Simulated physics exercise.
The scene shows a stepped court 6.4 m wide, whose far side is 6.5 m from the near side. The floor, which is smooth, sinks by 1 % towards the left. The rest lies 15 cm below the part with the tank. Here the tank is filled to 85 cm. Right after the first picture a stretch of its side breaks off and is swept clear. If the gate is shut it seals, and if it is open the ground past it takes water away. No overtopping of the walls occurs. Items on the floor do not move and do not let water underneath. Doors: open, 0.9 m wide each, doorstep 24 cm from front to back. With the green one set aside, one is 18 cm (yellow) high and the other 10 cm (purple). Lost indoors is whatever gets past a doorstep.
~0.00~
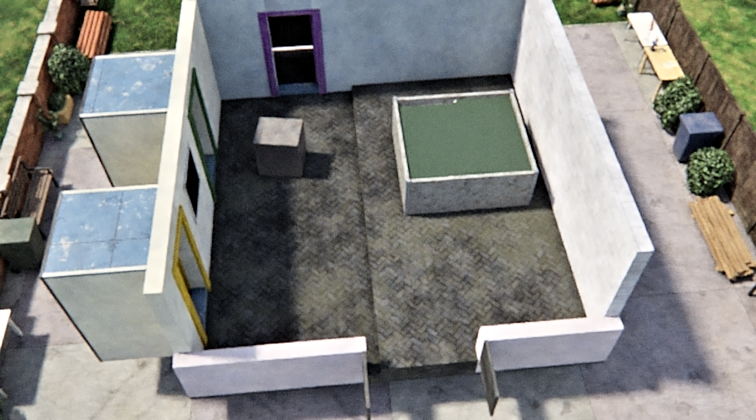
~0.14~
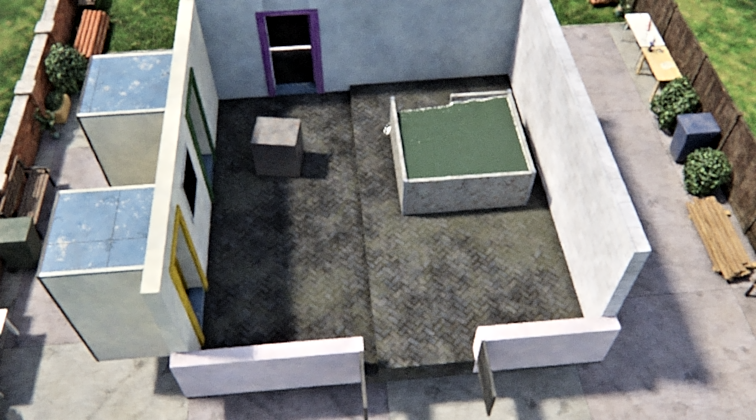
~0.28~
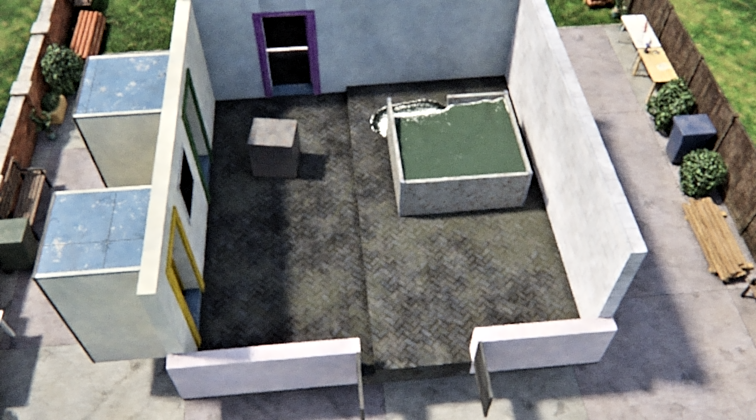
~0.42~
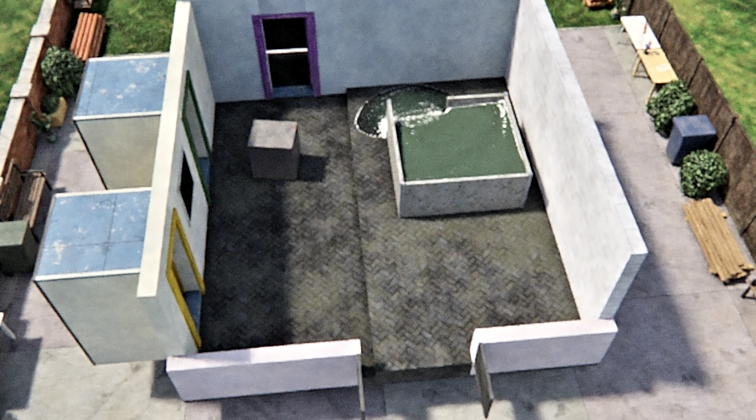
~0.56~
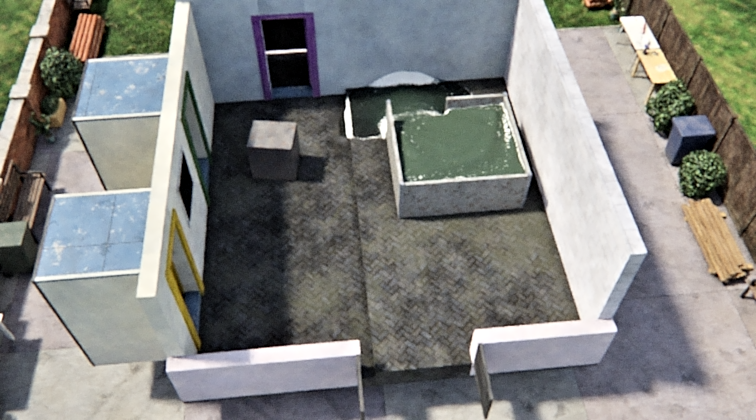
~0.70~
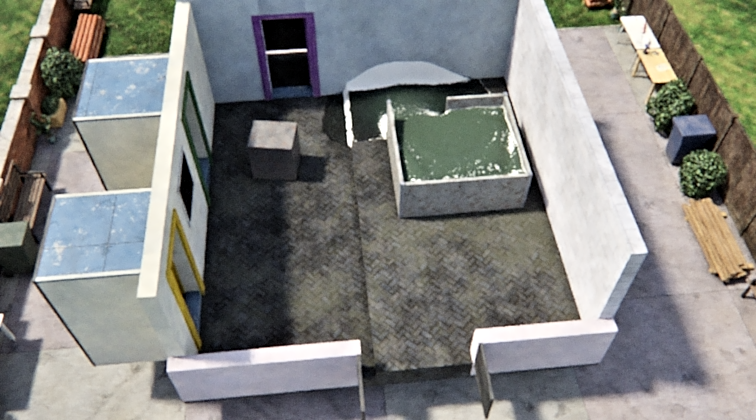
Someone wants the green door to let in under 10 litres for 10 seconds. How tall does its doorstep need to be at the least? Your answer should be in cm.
It would need to be roughly 16 cm high.
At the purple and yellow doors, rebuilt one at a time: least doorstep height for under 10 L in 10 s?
Close to 15 cm (purple) and close to 17 cm (yellow).
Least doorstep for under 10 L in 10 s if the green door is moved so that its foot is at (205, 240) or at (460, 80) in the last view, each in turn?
7.0 and 24 cm.
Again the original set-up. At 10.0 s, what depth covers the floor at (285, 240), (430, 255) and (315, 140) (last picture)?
I'd read roughly 10, 1 and 10 cm there.
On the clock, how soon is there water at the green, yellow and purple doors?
Green 2.2 s, yellow 3.2 s, purple 1.0 s.
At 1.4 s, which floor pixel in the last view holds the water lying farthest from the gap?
Roughly at (232, 102) in the last view.
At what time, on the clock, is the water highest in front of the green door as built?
Peak time: Around 3.0 s.
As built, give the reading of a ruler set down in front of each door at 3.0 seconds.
The green door has 21 cm, the yellow door 0 cm and the purple door 13 cm.
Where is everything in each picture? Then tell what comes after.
In the first picture, the tank at (462, 137) is whole and still, 85 cm deep; the green door at (205, 145) is dry.
In the second picture, water pours out on the far side and has run 0.3 m, to a hidden place; about 7 cm deep outside, 85 cm at the back.
In the third picture, the front is at a hidden place, 0.9 m from the gap on the far side; 1.1 m2 of floor is wet, 85 cm left at the back.
In the fourth picture, the front is at (410, 87), 1.5 m from the gap on the far side; 2.3 m2 of floor is wet, 84 cm left at the back.
In the fifth picture, the front is at (363, 87), 1.6 m from the gap on the far side; 3.8 m2 of floor is wet, 79 cm left at the back.
In the sixth picture, water pours out on the far side and has run 1.9 m, to (333, 95); about 7 cm deep outside, 71 cm at the back; 2.8 m in a straight line remain to the green door at (199, 148).
After 1.4 s water covers 20 % of the floor, deepest (58 cm) near (396, 85); it has not reached the green door.
After 3.0 s water covers 40 % of the floor, deepest (42 cm) near (215, 115); 21 cm at the green door, 0 litres in over its 26 cm doorstep.
After 10.0 s water covers 85 % of the floor, deepest (20 cm) near (205, 268); 13 cm at the green door, 0 litres in over its 26 cm doorstep.
At the green door as built, the water arrived by 2.2 s and peaked near 21 cm at 3.0 s.
Run again over the same 10 s with other heights there, 35 litres in over 13 cm, 4 litres over 18 cm. The limit of 10 litres is kept from about 16 cm up.
